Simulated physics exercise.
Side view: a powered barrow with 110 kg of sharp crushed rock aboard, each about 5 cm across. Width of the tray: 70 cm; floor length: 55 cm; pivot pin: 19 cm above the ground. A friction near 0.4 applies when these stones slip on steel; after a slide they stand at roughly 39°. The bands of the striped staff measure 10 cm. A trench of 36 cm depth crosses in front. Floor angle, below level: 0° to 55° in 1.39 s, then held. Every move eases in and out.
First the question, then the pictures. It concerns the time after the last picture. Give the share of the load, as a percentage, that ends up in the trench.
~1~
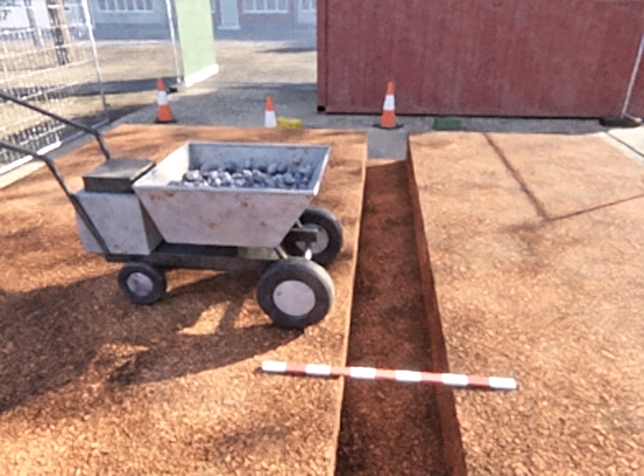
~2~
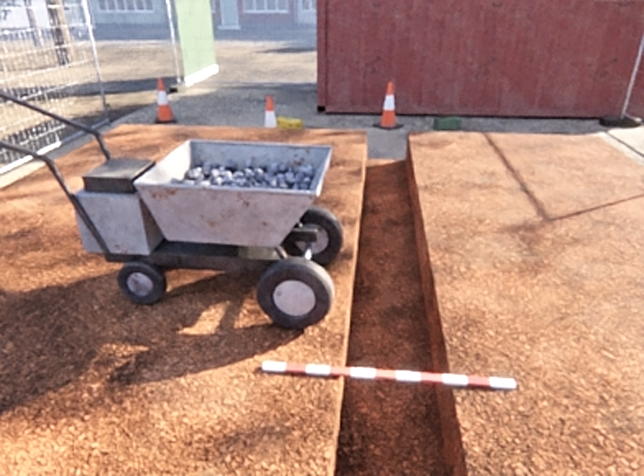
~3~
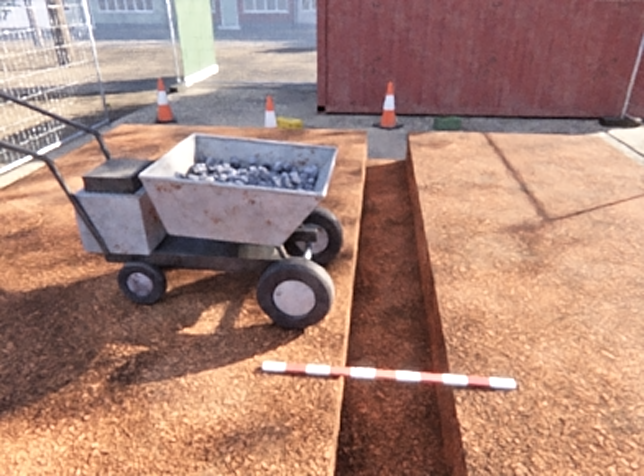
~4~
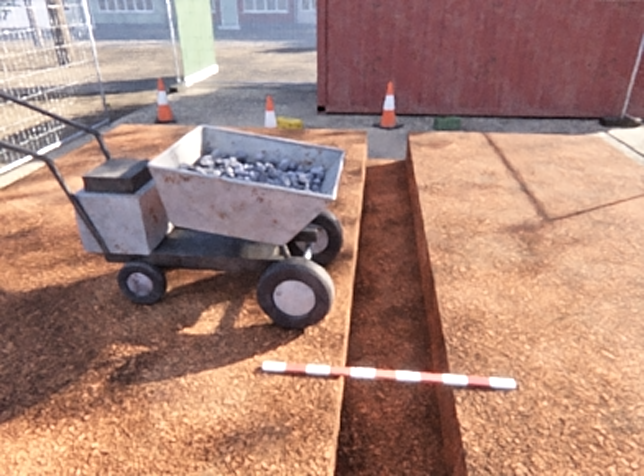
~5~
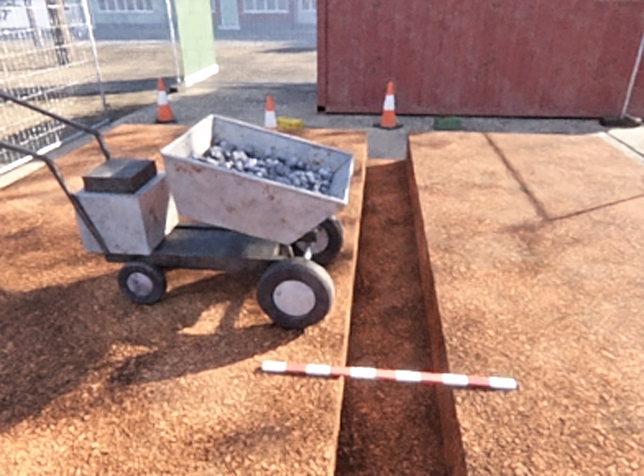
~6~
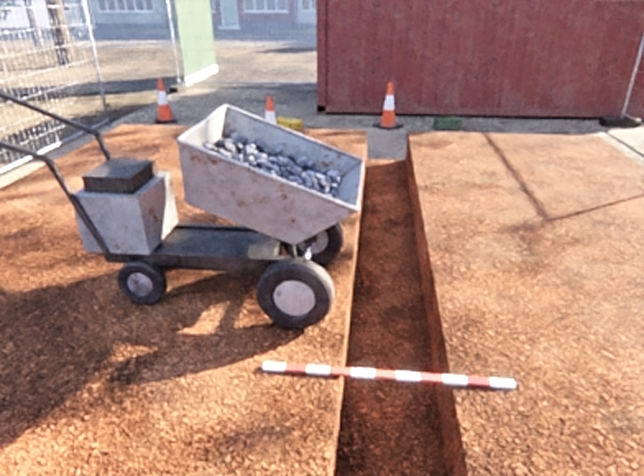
3 %.
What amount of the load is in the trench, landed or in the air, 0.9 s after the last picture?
Something like 0 in a hundred.
Then, 0.5 s after the last picture the floor is at 46°, 100 % in the tray; the foremost stones are at (372, 227).
Then, 0.9 s after the last picture the floor is at 55°, 100 % in the tray; the foremost stones are at (395, 235).
Then, 1.3 s after the last picture the floor is at 55°, 98 % in the tray, 2 % in the trench; the foremost stones are at (429, 294).
Then, 3.2 s after the last picture the floor is at 55°, 97 % in the tray, 3 % in the trench; the foremost stones are at (432, 349).
